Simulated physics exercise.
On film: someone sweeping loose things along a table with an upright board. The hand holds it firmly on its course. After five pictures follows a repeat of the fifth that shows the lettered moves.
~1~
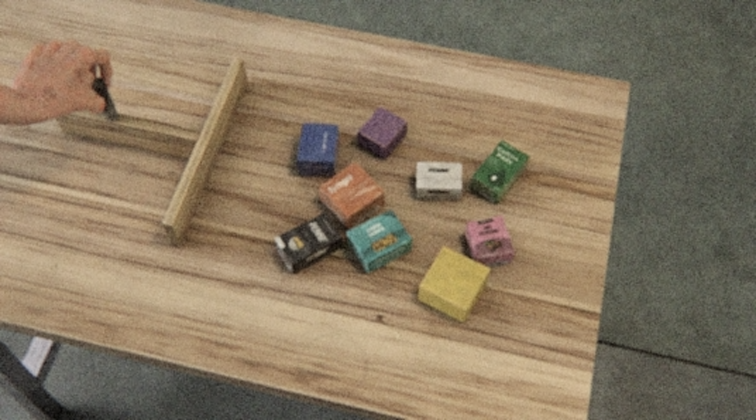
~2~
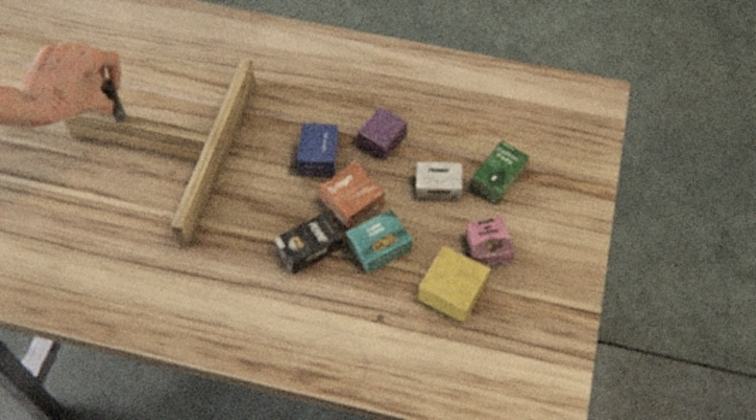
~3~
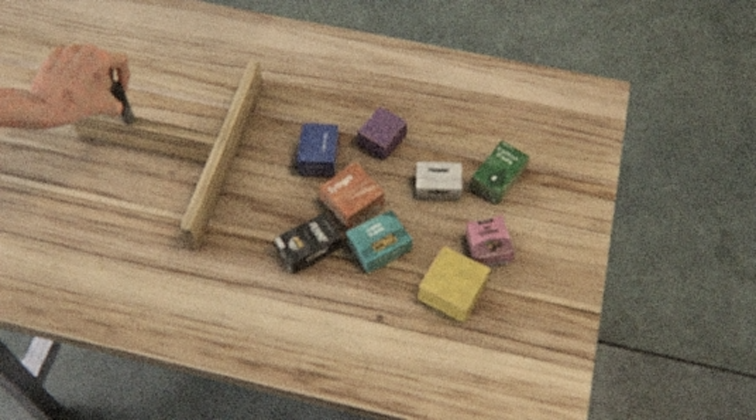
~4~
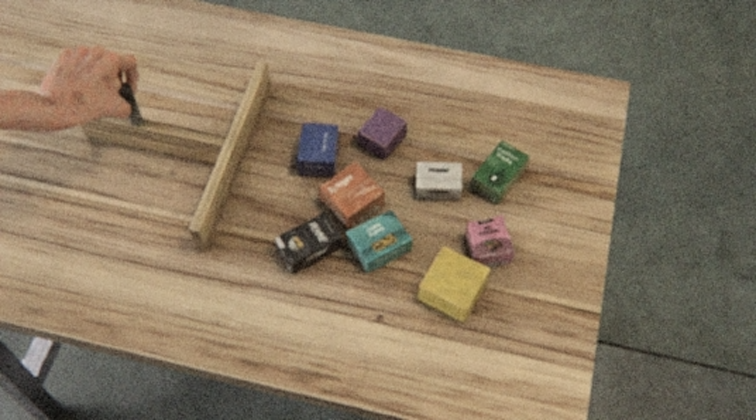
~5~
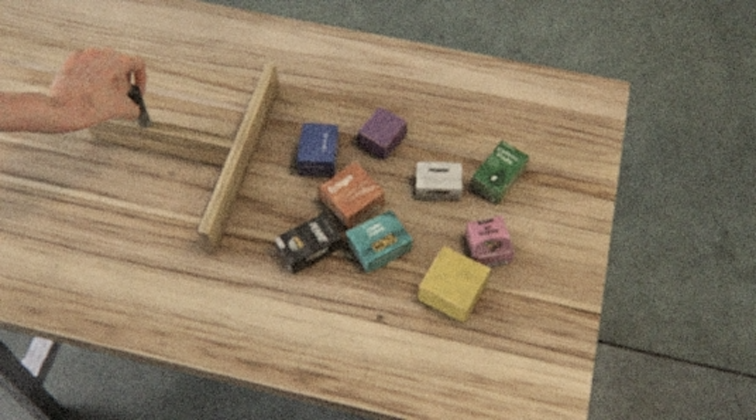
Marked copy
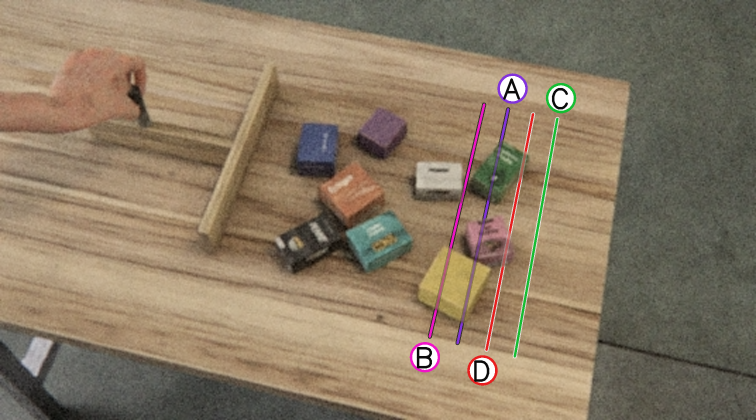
A hand slides an upright wooden board rightward across a table toward several small colored boxes.
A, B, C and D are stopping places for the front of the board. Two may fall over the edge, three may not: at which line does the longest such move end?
No third one falls up to C.
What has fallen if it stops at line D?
It is the pink box.
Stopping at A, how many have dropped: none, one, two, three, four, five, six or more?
By then, none.
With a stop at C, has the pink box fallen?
Yes.
On the copy, A at (485, 217); B at (459, 211); C at (538, 228); D at (512, 223).
On C. First, board (344, 165); purple block (392, 129); black packet (362, 252).
Then, board (452, 188); pink box (551, 247); green box (552, 165).
Finally, board (539, 206); pink box over the edge; green box (616, 163); one fallen.
By contrast, A is within the limit but short; B is within the limit but short; D is within the limit but short.
